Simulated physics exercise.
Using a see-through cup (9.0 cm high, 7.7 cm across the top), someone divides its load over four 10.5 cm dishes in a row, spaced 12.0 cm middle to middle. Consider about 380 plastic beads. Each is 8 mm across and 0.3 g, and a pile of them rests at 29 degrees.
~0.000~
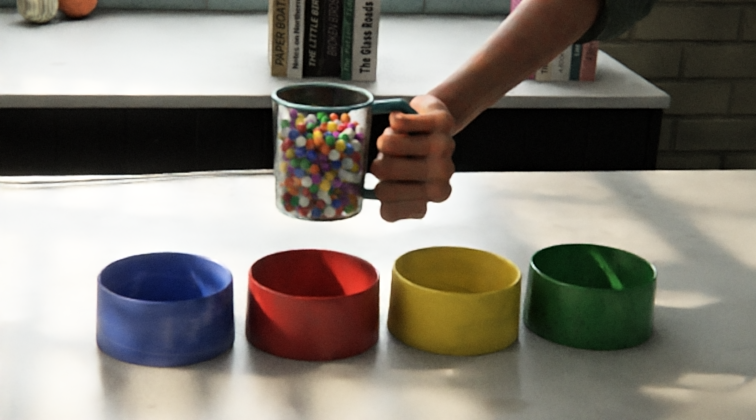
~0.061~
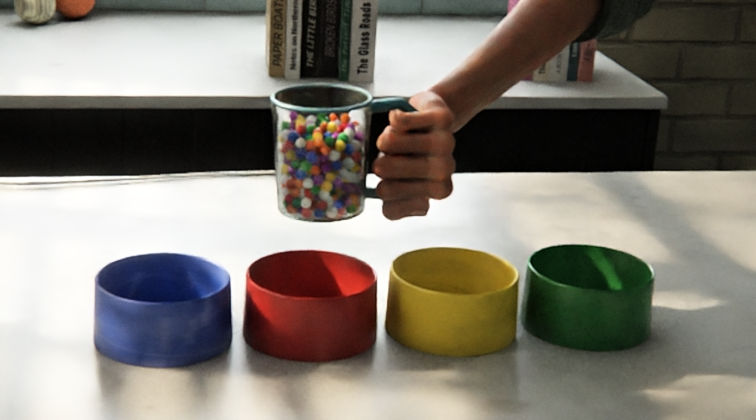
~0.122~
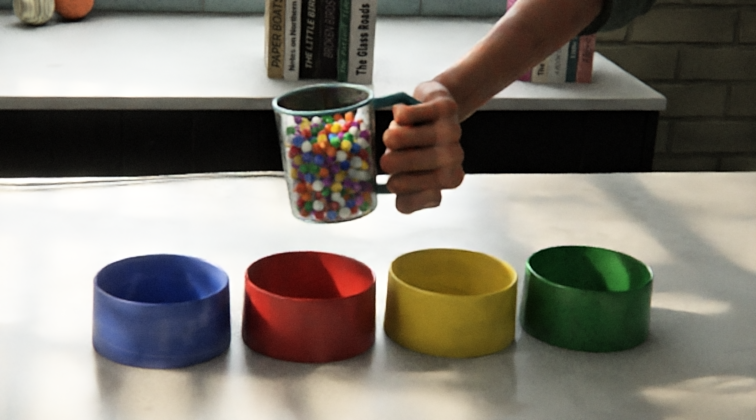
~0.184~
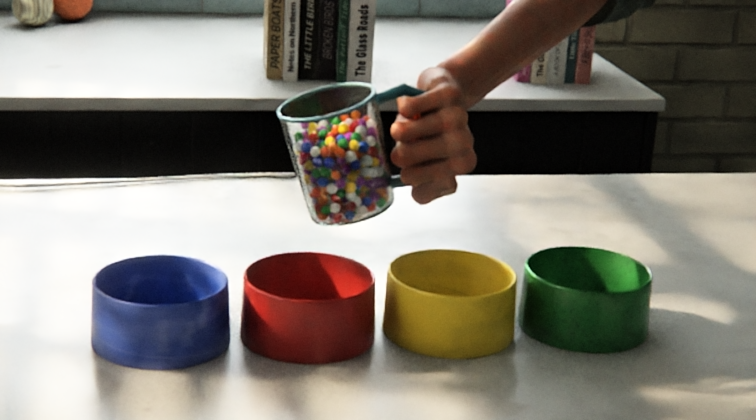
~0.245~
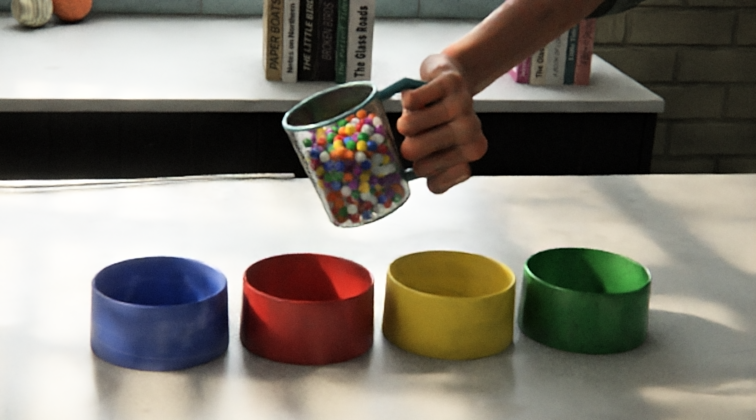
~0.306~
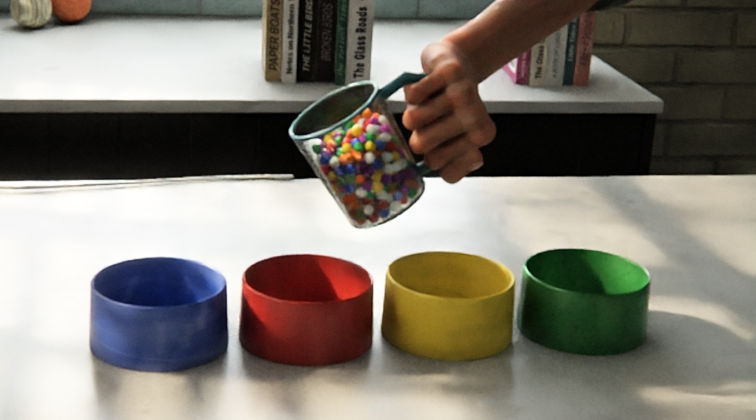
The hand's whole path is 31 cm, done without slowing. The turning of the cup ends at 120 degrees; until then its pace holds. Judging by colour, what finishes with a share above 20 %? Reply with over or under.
Red under, blue under, green under, yellow over, counter under.
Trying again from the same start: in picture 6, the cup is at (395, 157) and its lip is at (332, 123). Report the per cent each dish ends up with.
Red 0, blue 0, green 100, yellow 0.
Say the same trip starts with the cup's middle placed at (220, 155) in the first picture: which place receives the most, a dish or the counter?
Top spot: Red.
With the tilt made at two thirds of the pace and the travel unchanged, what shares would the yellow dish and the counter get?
Yellow 70; counter 20.
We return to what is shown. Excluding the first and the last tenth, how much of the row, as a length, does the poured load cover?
7 cm, roughly.
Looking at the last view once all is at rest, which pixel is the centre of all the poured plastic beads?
Centre at rest, approx.: (441, 310) px.
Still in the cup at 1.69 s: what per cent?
My estimate is about 0 per cent.
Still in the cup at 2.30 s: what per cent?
Around 0 in a hundred.
Then, at 1.14 s, tilt 120 degrees; cup holds 25 %, red 5 %, yellow 60 %.
After 1.69 s, tilt 120 degrees; cup holds 0 %, red 5 %, yellow 90 %.
Then, at 2.30 s, tilt 120 degrees; cup holds 0 %, red 5 %, yellow 90 %.
At rest (2.6 s), red 5 %, blue 0 %, green 0 %, yellow 90 %, counter 5 %.
